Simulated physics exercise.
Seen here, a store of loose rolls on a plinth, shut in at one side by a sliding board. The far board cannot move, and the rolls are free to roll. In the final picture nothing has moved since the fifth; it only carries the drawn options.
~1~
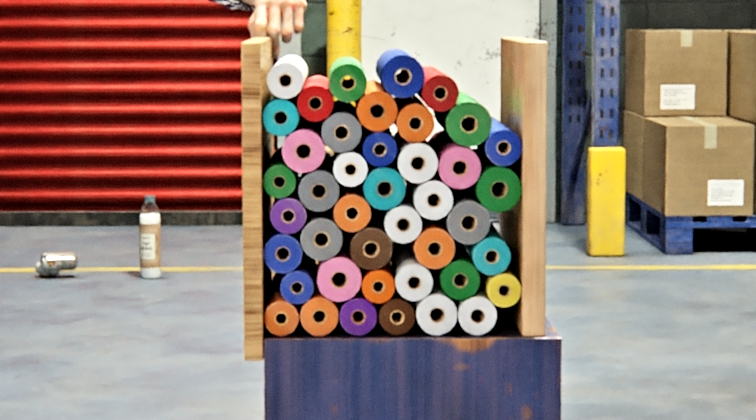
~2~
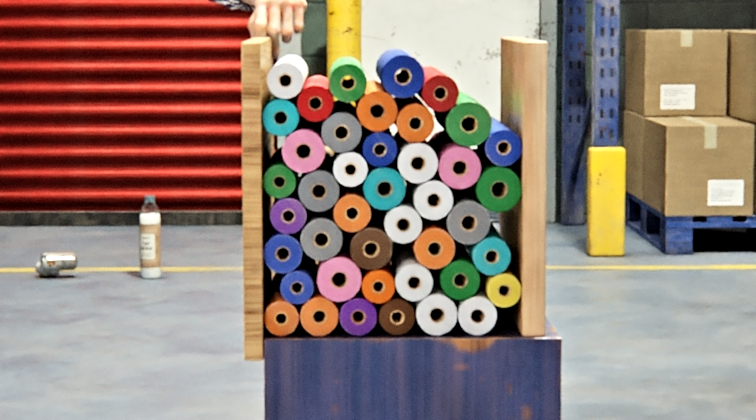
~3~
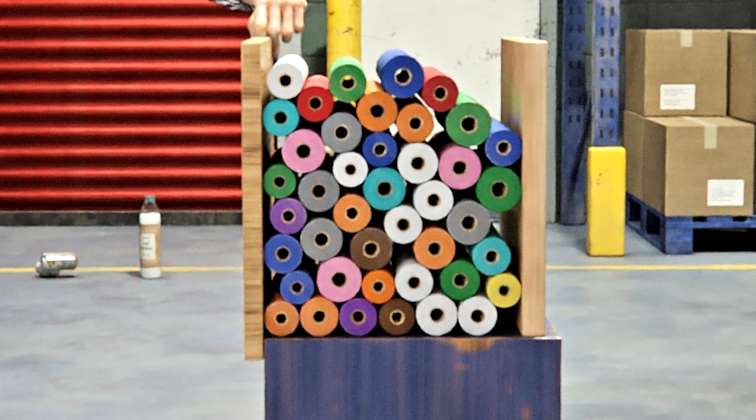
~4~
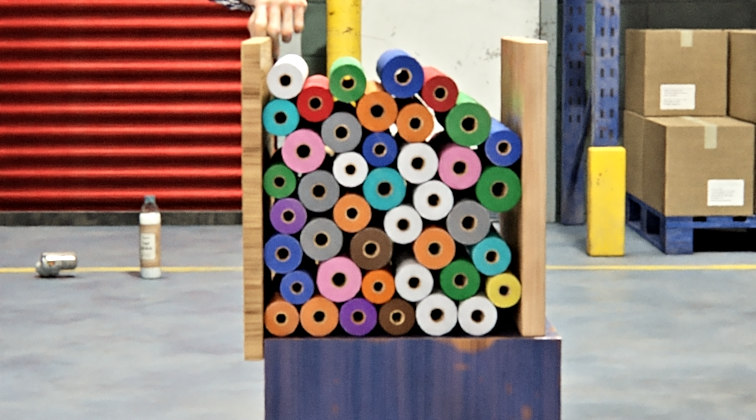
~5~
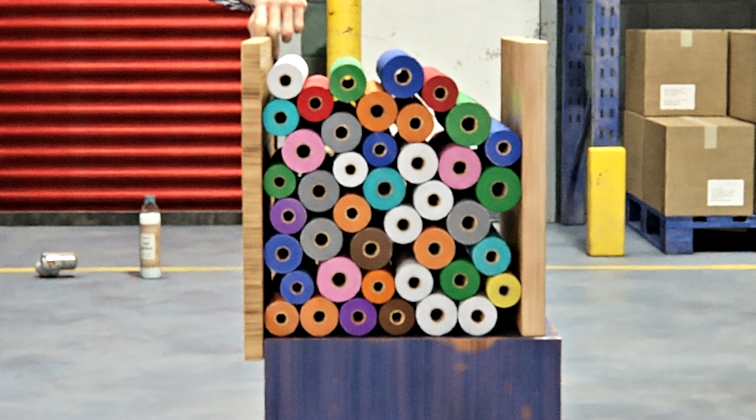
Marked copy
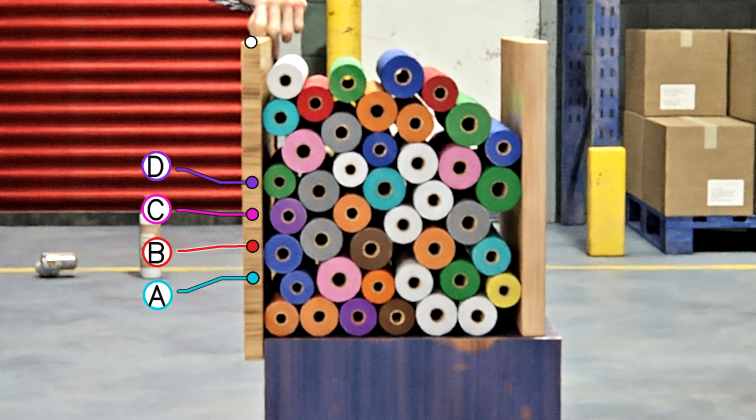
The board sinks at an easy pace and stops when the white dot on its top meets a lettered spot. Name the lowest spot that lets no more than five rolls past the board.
Stop at D.
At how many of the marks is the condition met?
One of the four.
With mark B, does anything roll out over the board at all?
At B: Yes.
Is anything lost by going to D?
At D: Yes.
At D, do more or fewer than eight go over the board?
At D, fewer than eight.
On the marked copy, A at (253, 278); B at (252, 247); C at (252, 215); D at (252, 183); the white dot at (251, 42).
With D. Early on, top of the board (262, 110).
Further on, top of the board (262, 182).
At the end, top of the board (262, 182), four out over the board.
As for the rest, A more than five out over the board; B more than five out over the board; C more than five out over the board.
